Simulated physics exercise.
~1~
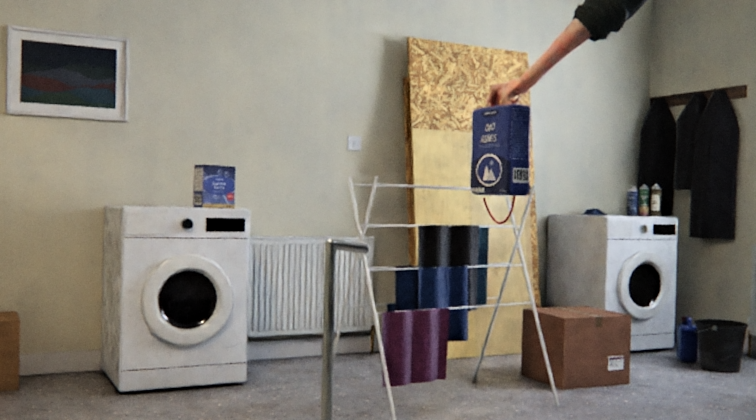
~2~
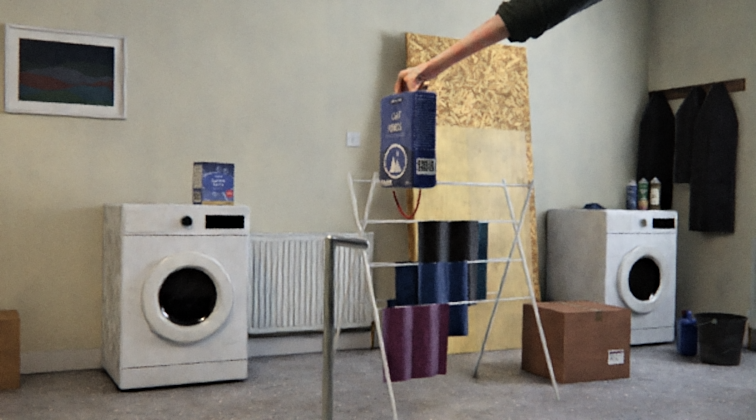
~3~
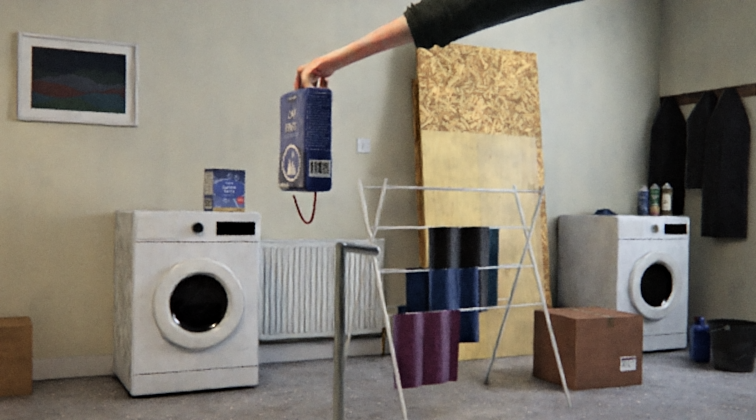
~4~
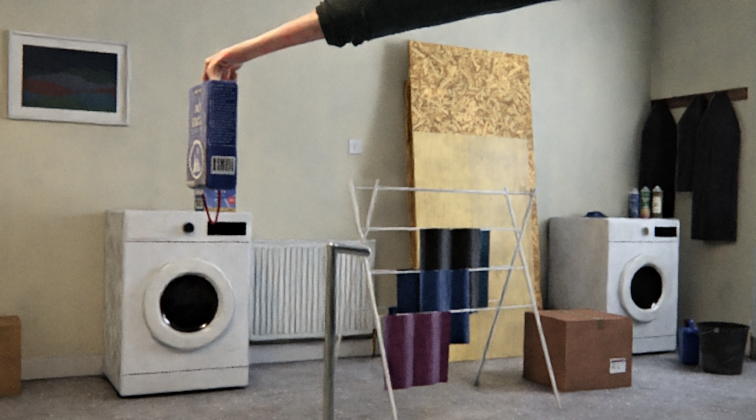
An arm in a dark sleeve carried a blue box-shaped bag, a thin red loop dangling beneath it, leftward across a laundry room, past a drying rack and a metal post, and it passed clear without snagging, ending up by the left washing machine.
